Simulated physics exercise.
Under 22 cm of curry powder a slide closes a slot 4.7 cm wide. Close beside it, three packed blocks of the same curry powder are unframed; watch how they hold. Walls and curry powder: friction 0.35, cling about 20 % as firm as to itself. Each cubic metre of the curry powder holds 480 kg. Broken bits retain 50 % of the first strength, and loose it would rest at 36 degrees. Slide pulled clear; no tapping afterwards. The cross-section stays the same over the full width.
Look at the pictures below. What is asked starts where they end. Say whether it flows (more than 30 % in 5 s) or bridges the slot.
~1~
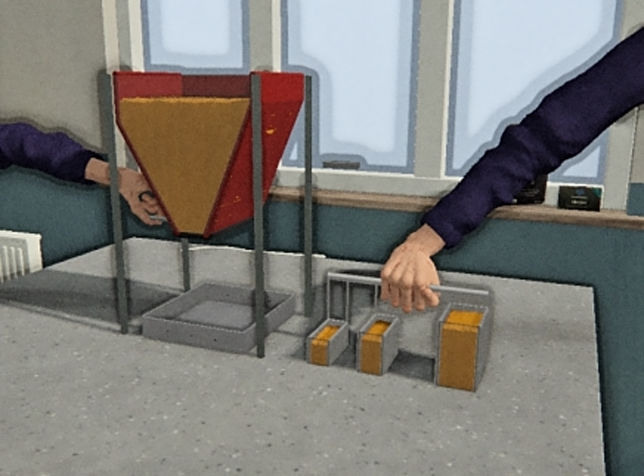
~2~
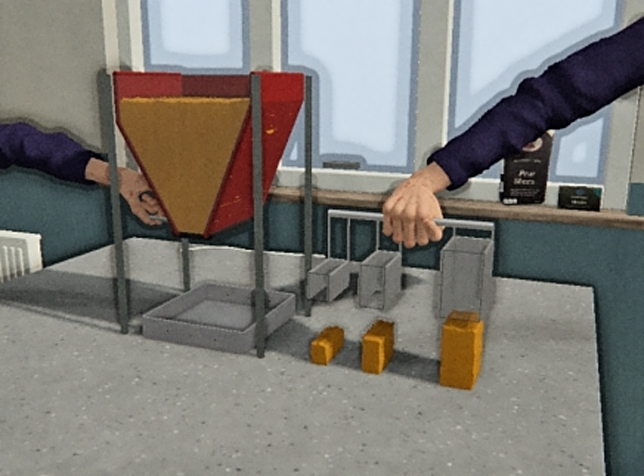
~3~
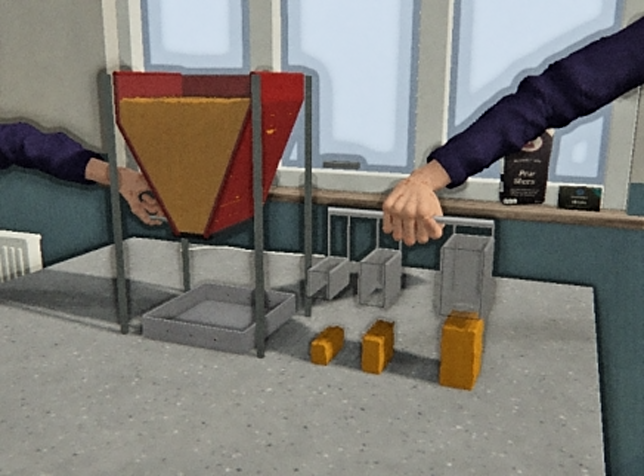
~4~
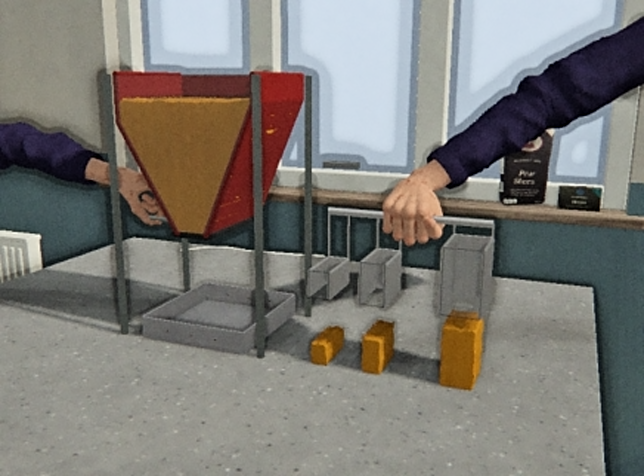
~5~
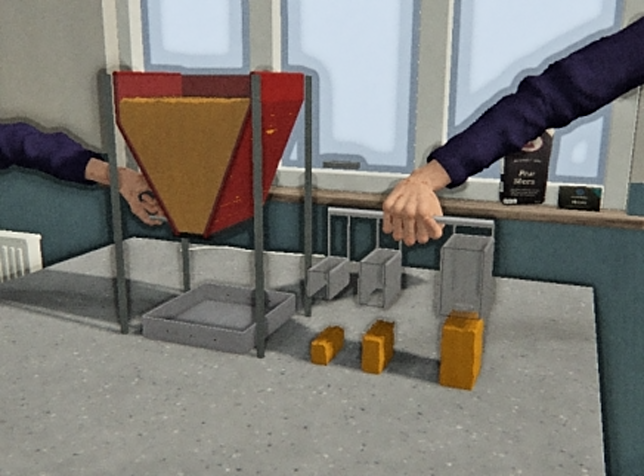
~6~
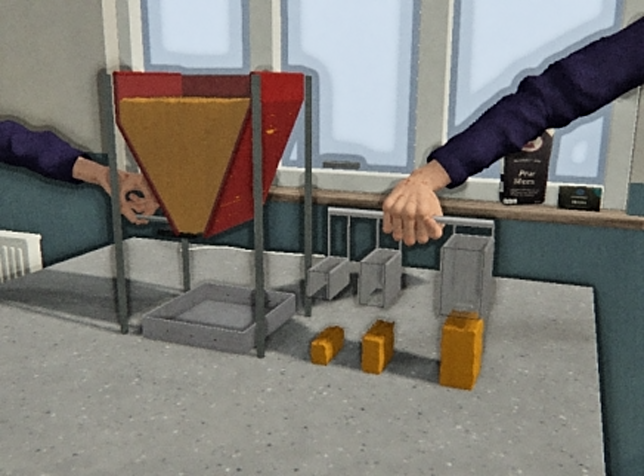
My guess is it wedges.
Last picture + 0.35 s, 0 % has run out.
Last picture + 0.77 s, 0 % has run out.
Last picture + 1.18 s, 0 % has run out.
Last picture + 1.60 s, 0 % has run out.
Last picture + 4.90 s, 0 % has run out.
